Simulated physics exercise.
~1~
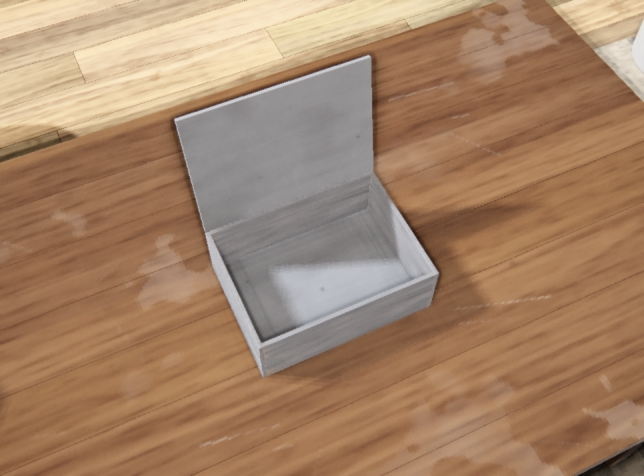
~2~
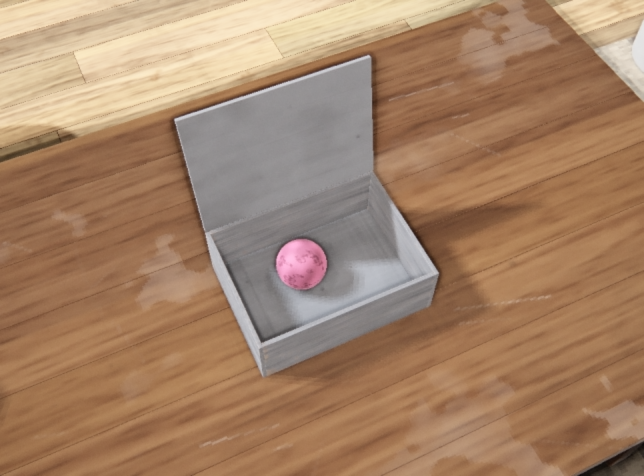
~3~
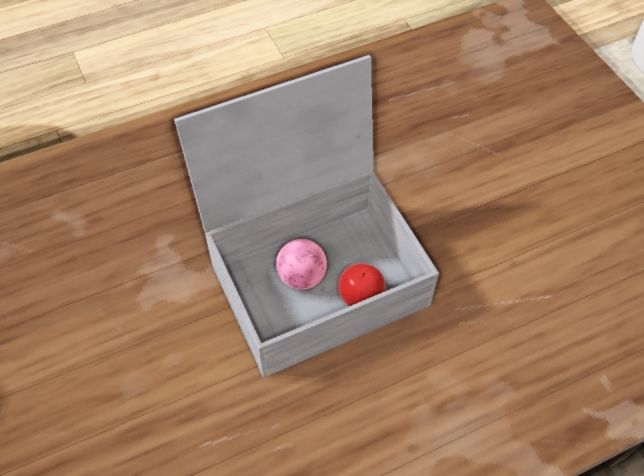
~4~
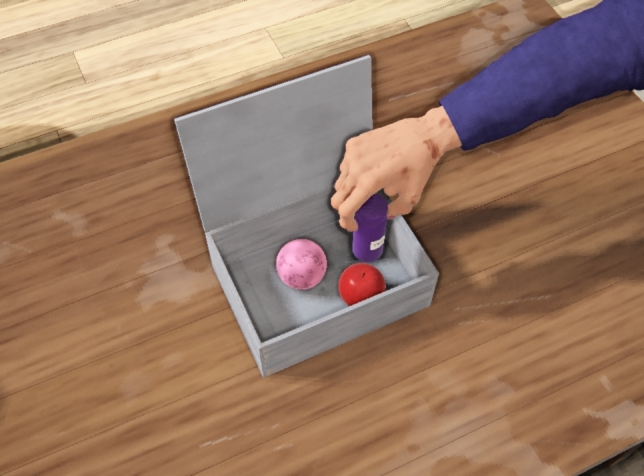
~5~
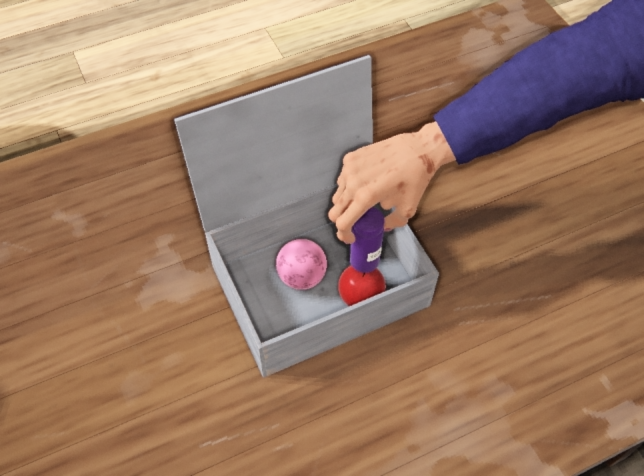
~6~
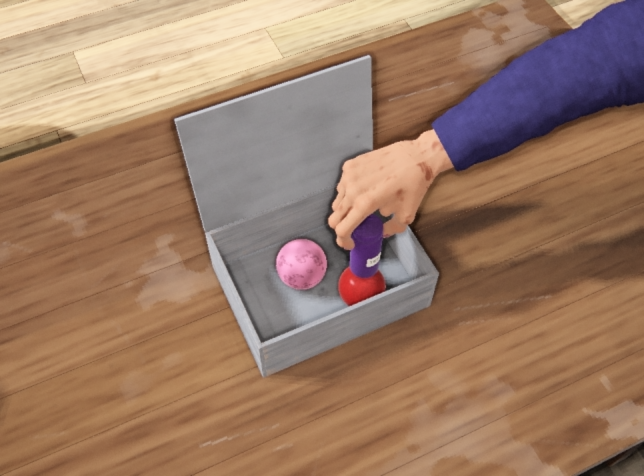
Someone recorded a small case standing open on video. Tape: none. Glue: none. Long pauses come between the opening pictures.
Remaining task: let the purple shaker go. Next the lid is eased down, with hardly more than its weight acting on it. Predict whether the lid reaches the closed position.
It does reach it.
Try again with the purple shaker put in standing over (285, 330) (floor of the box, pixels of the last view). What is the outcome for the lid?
Once it's packed that way, the lid stays propped up.
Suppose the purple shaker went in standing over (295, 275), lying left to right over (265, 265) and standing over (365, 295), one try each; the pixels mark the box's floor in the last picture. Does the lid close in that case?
On the first attempt the lid drops into place, on the second it drops into place, and on the third it drops into place.
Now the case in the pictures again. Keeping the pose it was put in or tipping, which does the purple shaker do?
Once everything settles, the purple shaker ends up at a slant.
Then, 1.10 s after the last picture, lid starting down; purple shaker on its side near (363, 237); red apple rolled a little.
Then, 1.90 s after the last picture, lid 34° above the rim; purple shaker on its side near (363, 237); red apple rolled a little.
At rest, lid shut; tipped over in the box, purple shaker; the other 2 in place. Seen from the same camera at the end, purple shaker near (357, 238).
